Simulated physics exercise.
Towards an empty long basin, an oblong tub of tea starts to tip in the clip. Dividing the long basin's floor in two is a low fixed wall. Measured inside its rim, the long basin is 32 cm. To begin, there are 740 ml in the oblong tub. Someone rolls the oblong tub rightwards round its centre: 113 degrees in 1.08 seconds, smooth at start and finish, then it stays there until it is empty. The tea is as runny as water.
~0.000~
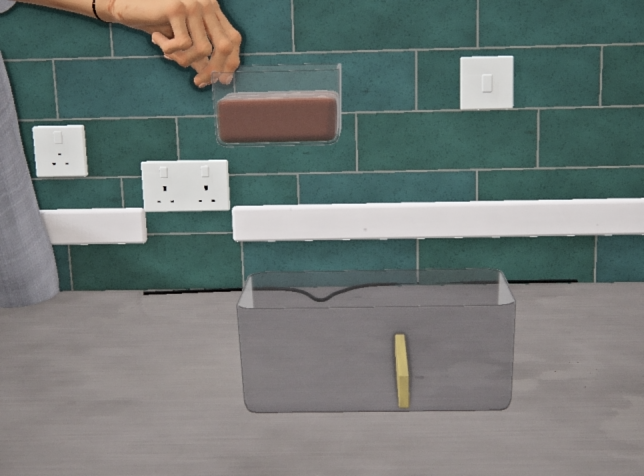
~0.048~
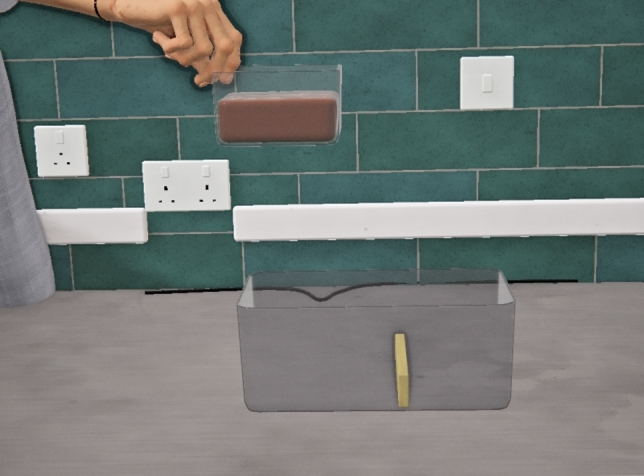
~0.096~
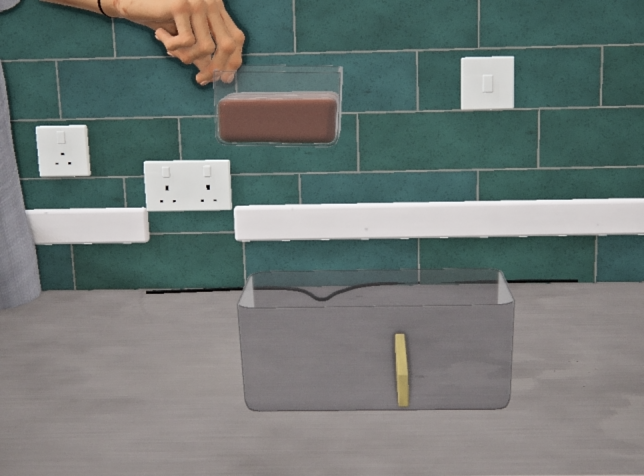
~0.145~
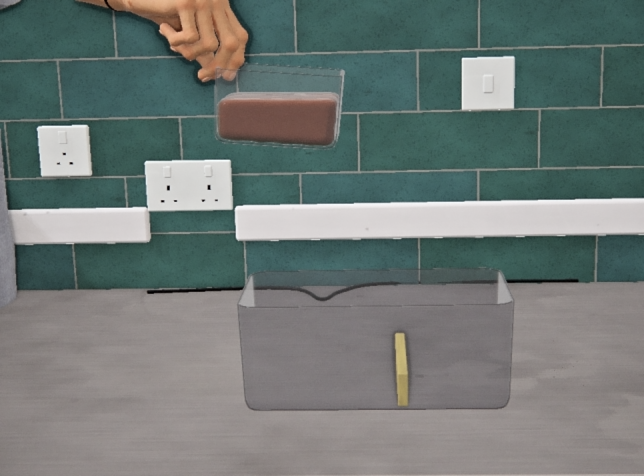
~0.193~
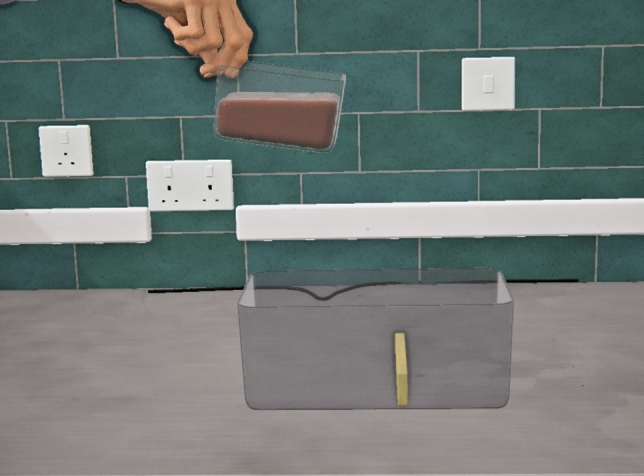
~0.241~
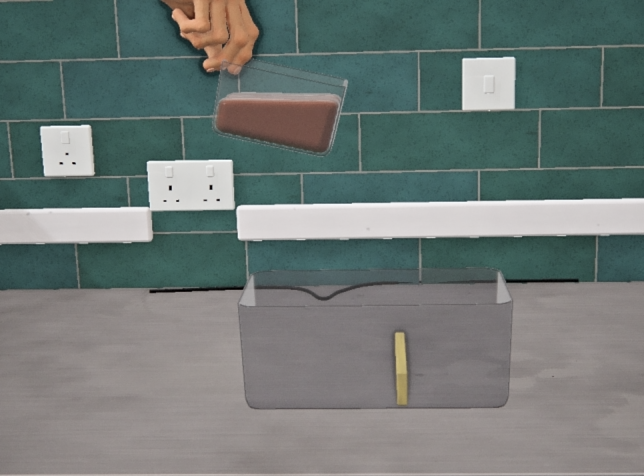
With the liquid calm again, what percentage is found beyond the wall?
Beyond the wall there is roughly 57 percent.
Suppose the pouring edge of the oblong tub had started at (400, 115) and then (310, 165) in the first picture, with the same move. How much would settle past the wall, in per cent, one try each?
The first try gives around 90 percent, the second around 5 percent.
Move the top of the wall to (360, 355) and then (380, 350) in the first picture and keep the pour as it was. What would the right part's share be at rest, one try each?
It comes to 90 per cent, and then 70 per cent.
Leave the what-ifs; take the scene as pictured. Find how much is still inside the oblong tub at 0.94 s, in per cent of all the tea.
About 10 percent.
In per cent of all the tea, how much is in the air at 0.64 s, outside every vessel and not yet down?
Roughly 40 percent.
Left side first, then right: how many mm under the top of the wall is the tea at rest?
The left side gives some 32 mm, the right side some 20 mm.
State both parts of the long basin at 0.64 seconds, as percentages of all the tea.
I'd say about 2 left and about 0 right.
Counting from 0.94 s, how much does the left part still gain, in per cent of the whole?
28 %.
Then, 0.64 s in, the tilt is 73° and 58 per cent is still to pour, 2 is left of the wall and 0 right of it.
Then, 0.94 s in, the tilt is 108° and 11 per cent is still to pour, 14 is left of the wall and 58 right of it.
Then, 1.25 s in, the tilt is 113° and 0 per cent is still to pour, 41 is left of the wall and 56 right of it.
Then, 1.58 s in, the tilt is 113° and 0 per cent is still to pour, 41 is left of the wall and 57 right of it.
Finally, 41 per cent lies left of the wall, 57 right of it and 2 outside.
